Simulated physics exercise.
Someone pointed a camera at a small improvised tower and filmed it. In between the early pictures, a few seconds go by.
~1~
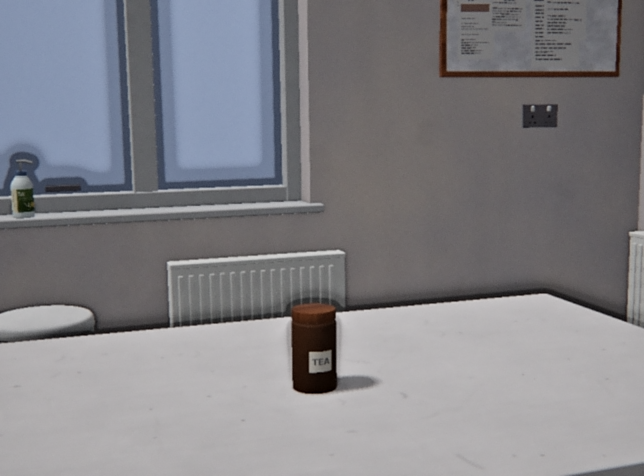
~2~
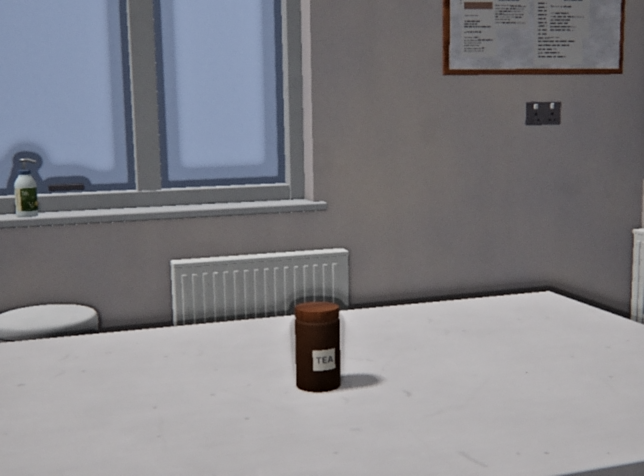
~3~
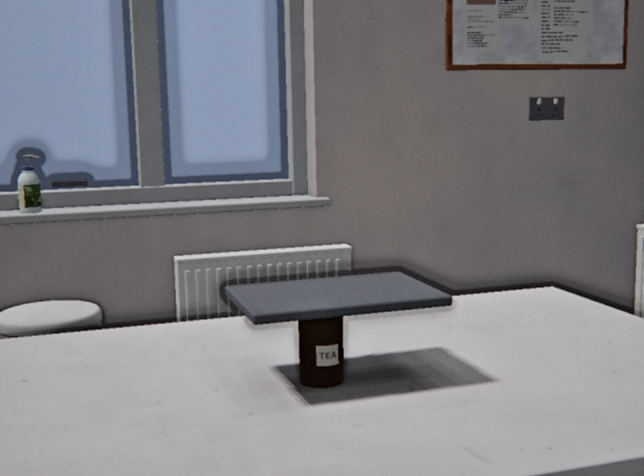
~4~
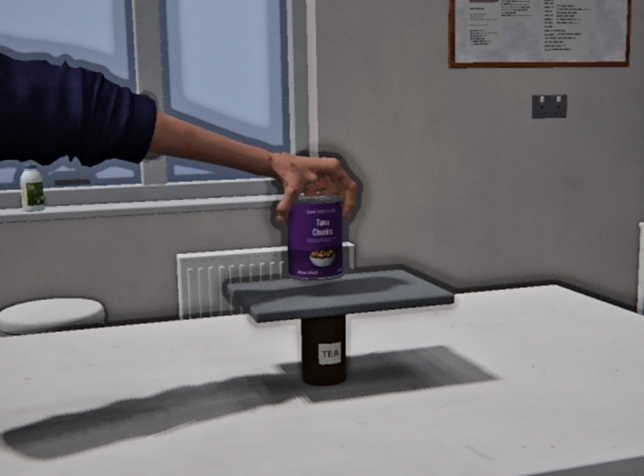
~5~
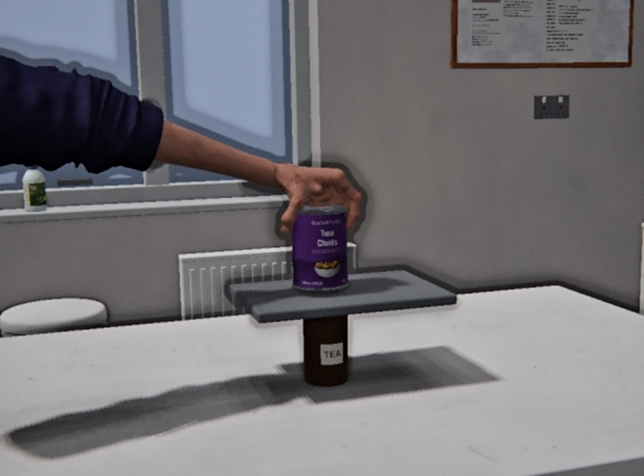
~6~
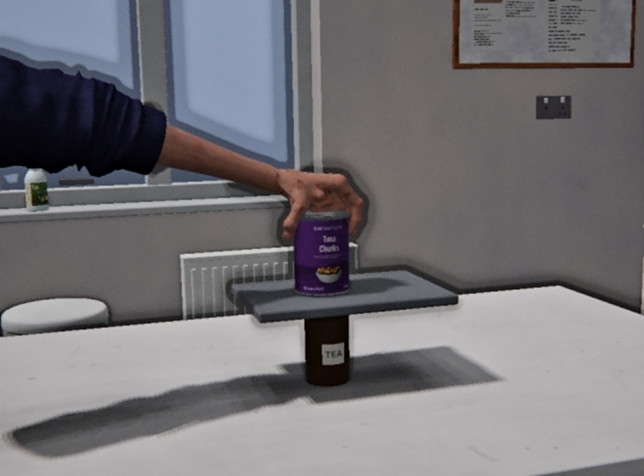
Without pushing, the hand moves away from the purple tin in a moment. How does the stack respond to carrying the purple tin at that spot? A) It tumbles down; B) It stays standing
Option B: It stays standing.
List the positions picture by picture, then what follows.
In the first frame, the last thing is not in view yet; brown jar (314, 348).
In the second frame, the last thing is not in view yet; brown jar (318, 346).
In the third frame, the last thing is not in view yet; brown jar (321, 342).
The fourth frame shows coming down; purple tin (315, 236); brown jar (324, 340).
The fifth frame shows coming down; purple tin (320, 247); brown jar (326, 340).
The sixth frame shows in place under the hand; purple tin (321, 252); brown jar (327, 340).
Then, 0.20 s on from there, no change.
Then, 0.40 s on from there, purple tin resting near (321, 253).
In the end, all 3 unmoved. At the end, from the last picture's camera, purple tin near (321, 253). The stack keeps its balance.
